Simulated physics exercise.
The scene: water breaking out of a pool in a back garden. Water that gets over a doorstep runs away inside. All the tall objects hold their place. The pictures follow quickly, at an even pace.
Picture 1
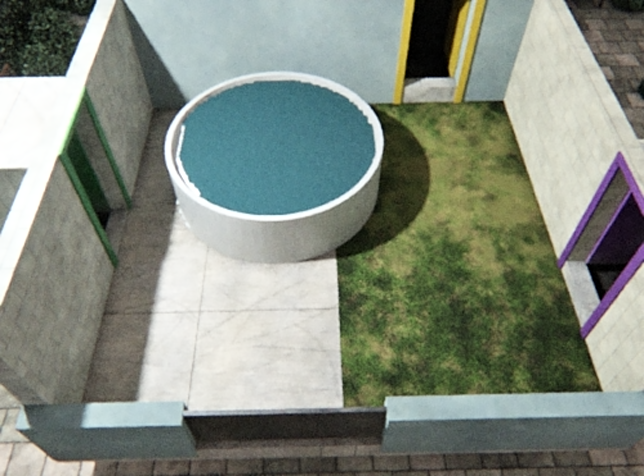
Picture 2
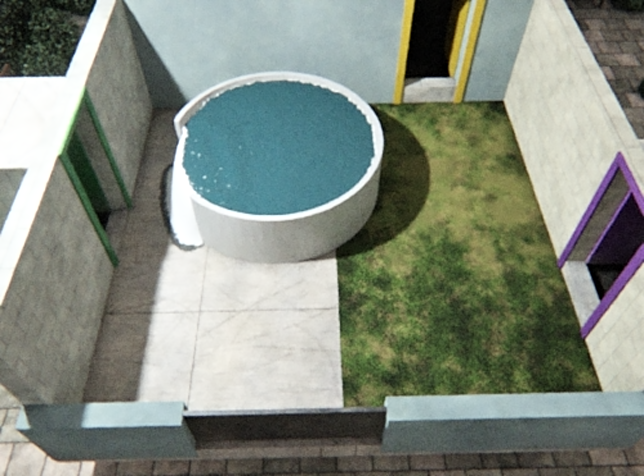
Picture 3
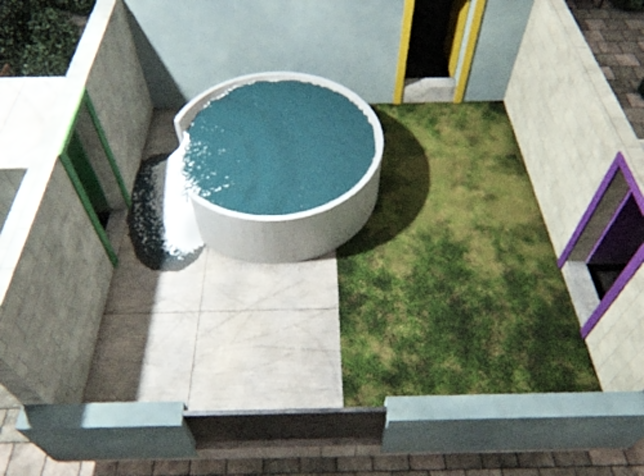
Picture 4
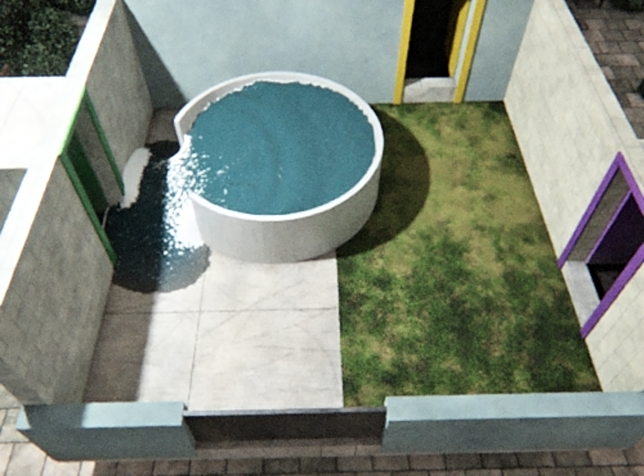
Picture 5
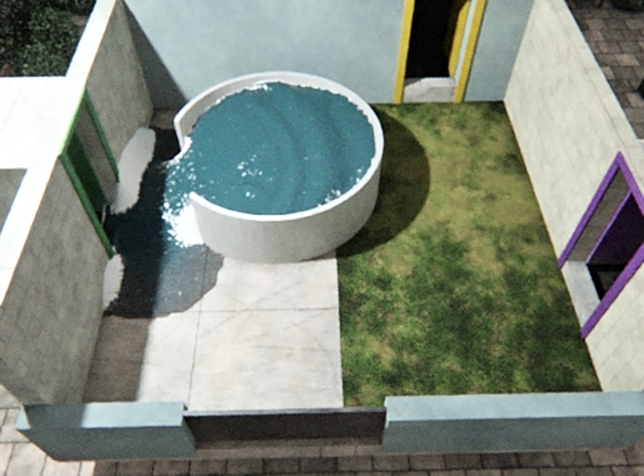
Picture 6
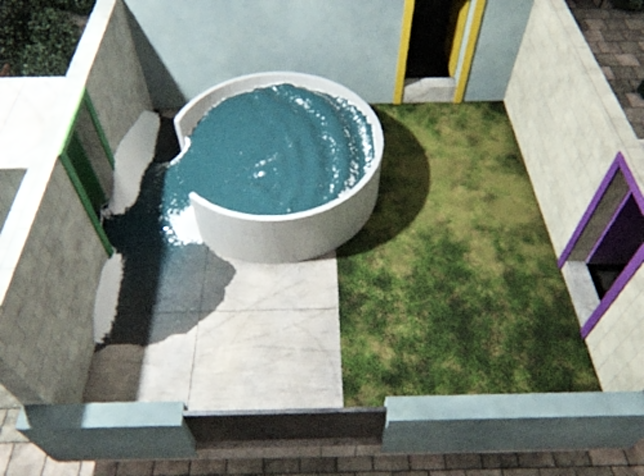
Walled back garden with a round white pool, water pouring from a gap at its left and spreading across the paving.
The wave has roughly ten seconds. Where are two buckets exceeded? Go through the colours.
In the end: The yellow door stays under that; the purple door stays under that; the green door takes more than that.
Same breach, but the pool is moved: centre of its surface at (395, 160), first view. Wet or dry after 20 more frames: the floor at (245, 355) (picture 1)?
There: Flooded.
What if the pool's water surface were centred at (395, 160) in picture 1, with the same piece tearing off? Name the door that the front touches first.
That is the green one.
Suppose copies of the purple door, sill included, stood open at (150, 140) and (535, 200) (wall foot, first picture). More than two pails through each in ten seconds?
In turn: Floods, is under.
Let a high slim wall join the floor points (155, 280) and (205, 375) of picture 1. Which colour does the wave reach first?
That is the one in green.
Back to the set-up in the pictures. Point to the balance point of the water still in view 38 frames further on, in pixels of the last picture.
I would point to (291, 215).
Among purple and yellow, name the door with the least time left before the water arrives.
I say the one in yellow.
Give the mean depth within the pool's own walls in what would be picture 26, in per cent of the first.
Some 40 per cent.
A moment on, water covers 20 % of the floor; the yellow door not reached, the purple door not reached, the green door far over two buckets in.
Next, water covers 35 % of the floor; the yellow door not reached, the purple door not reached, the green door far over two buckets in.
Then, water covers 60 % of the floor; the yellow door wet at the sill, nothing in, the purple door not reached, the green door far over two buckets in.
Later, water covers 95 % of the floor; the yellow door wet at the sill, nothing in, the purple door wet at the sill, nothing in, the green door far over two buckets in.
In the end, water covers 100 % of the floor; the yellow door wet at the sill, nothing in, the purple door wet at the sill, nothing in, the green door far over two buckets in.
